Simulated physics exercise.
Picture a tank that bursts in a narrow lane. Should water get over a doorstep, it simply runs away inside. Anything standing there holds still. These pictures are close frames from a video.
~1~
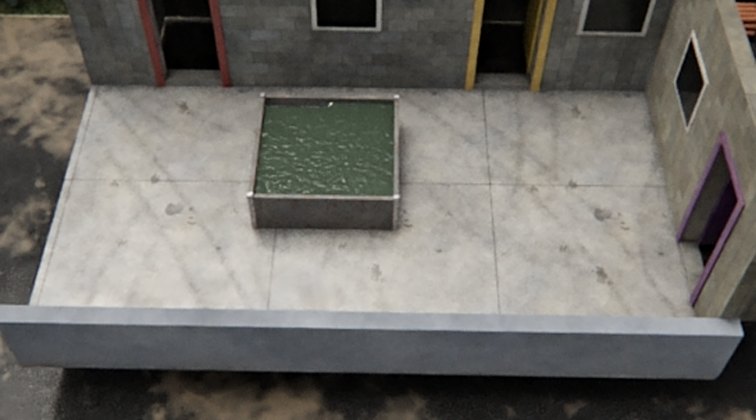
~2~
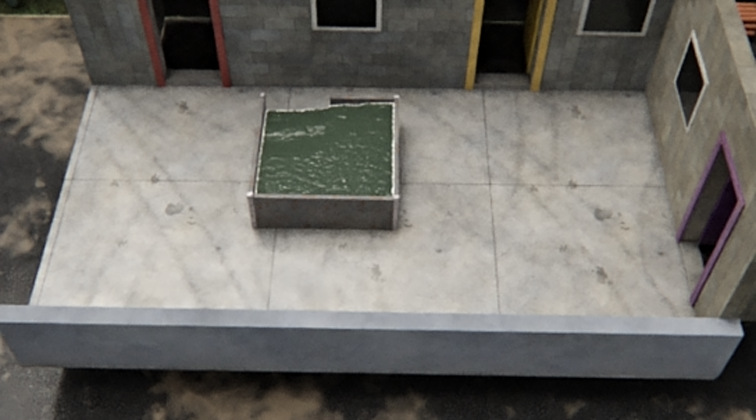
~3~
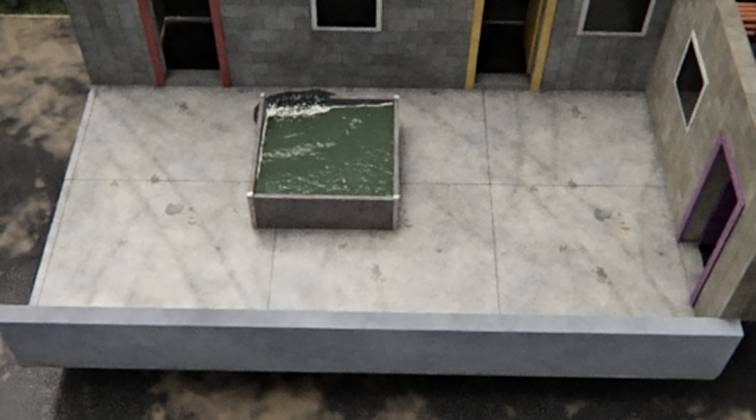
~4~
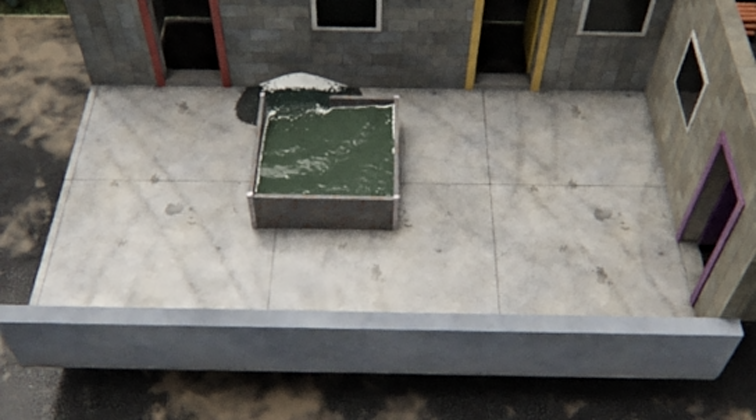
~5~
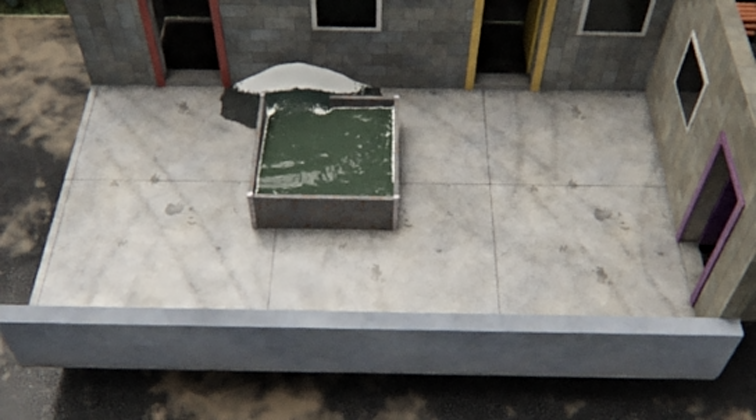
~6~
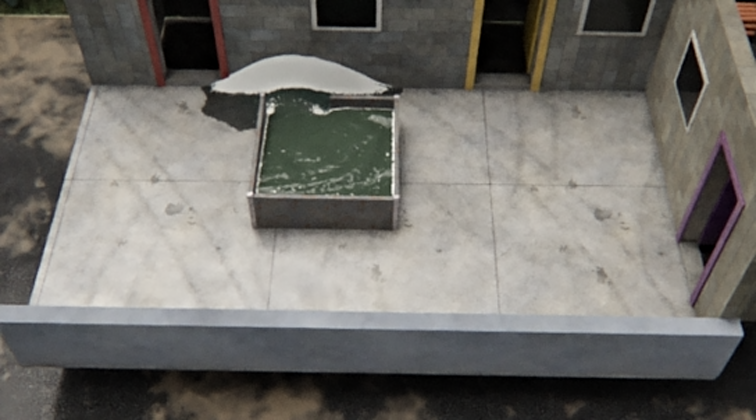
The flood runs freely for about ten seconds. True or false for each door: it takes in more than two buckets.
For the purple door, false; for the yellow door, false; for the red door, false.
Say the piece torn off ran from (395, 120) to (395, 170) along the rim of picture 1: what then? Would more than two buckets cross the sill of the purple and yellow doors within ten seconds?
Purple door: Above; yellow door: Below.
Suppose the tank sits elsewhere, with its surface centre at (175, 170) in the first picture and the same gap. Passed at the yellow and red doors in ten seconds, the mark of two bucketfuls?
Yellow door: Falls short; red door: Overshoots.
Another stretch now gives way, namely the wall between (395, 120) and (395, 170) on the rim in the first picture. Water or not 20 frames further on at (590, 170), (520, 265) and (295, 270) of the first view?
One after the other: Flooded, awash, not flooded.
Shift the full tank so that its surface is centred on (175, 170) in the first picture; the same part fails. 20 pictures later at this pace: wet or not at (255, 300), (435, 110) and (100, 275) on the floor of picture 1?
Result: Spared; inundated; spared.
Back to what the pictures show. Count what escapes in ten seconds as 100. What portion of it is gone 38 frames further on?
Around 75 %.
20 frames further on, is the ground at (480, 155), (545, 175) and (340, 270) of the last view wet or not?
First spot inundated, second inundated, third not wet.
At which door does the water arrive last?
Result: The door marked purple.
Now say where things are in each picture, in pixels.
Still water in the tank at (327, 149), in the first picture.
Water pours out on the tank's far side and has run to a hidden place, in the second picture.
Water pours out on the tank's far side and has run to a hidden place, in the third picture.
Water pours out on the tank's far side and has run to (253, 88), in the fourth picture.
Water pours out on the tank's far side and has run to (230, 88), in the fifth picture.
Water pours out on the tank's far side and has run to (207, 88), in the sixth picture.
A moment on, water covers 15 % of the floor; the purple door not reached, the yellow door not reached, the red door wet at the sill, nothing in.
Next, water covers 30 % of the floor; the purple door not reached, the yellow door wet at the sill, nothing in, the red door under two buckets in.
Then, water covers 45 % of the floor; the purple door not reached, the yellow door wet at the sill, nothing in, the red door under two buckets in.
Later, water covers 50 % of the floor; the purple door wet at the sill, nothing in, the yellow door wet at the sill, nothing in, the red door under two buckets in.
In the end, water covers 70 % of the floor; the purple door wet at the sill, nothing in, the yellow door wet at the sill, nothing in, the red door under two buckets in.
